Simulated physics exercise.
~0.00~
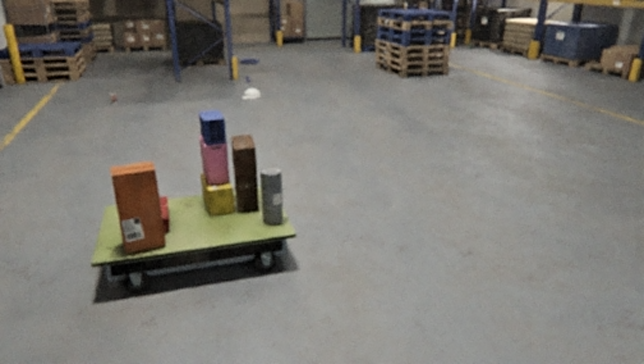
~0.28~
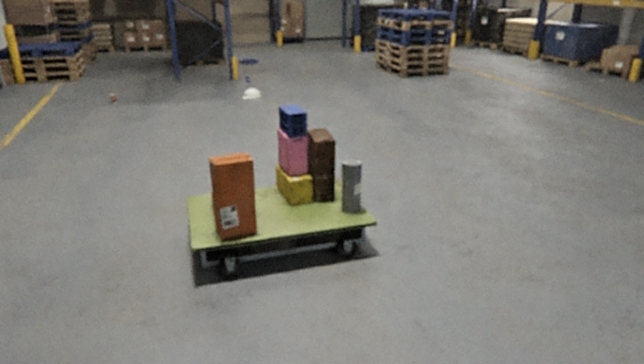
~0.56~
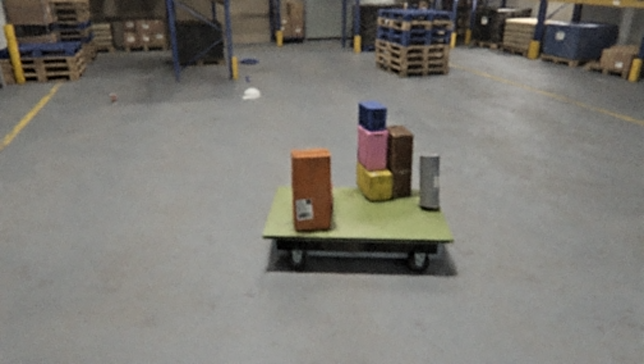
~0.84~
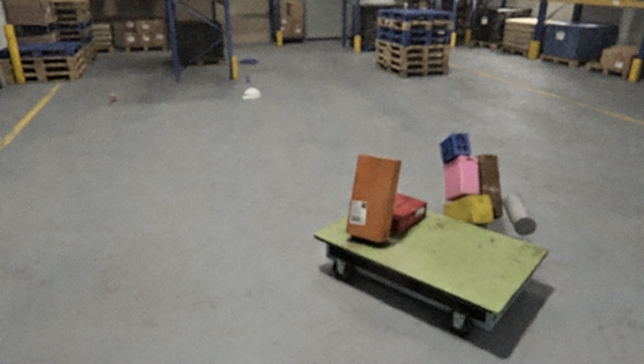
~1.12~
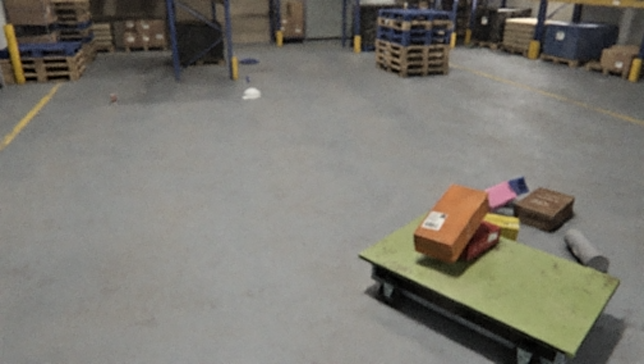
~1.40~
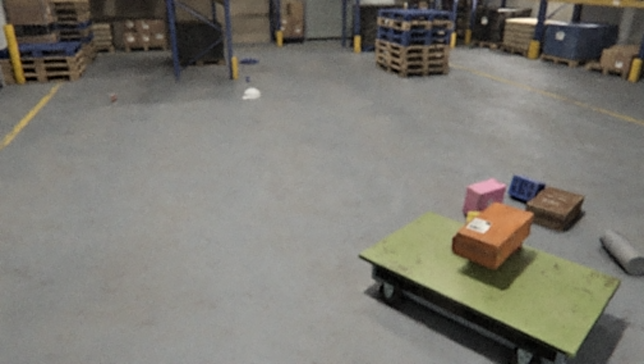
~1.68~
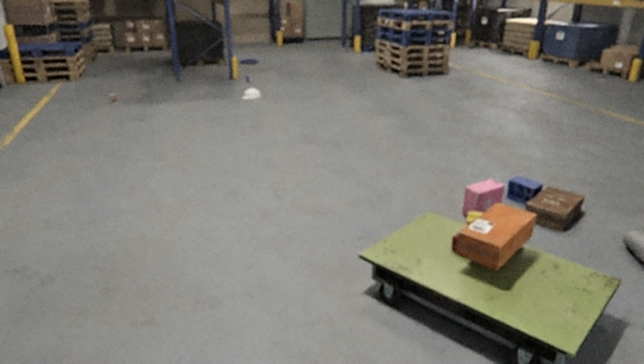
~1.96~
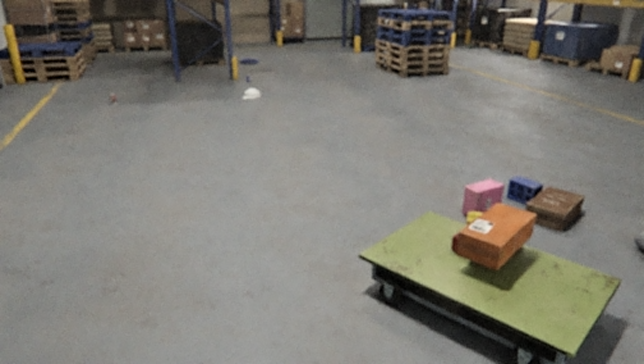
In a warehouse with pallets and shelving at the back, a fixed, slightly raised view looks across a grey floor. A flat green cart carries an upright orange box at left, a red parcel behind it, a pink tote and blue crate stacked on a yellow parcel, a brown box and a grey canister. The cart rolls right, then swings toward the viewer, and the stack, brown box and canister tip off its far side. The orange box topples as the cart stops. The canister rolls away right, while the orange box stays lying on the deck.
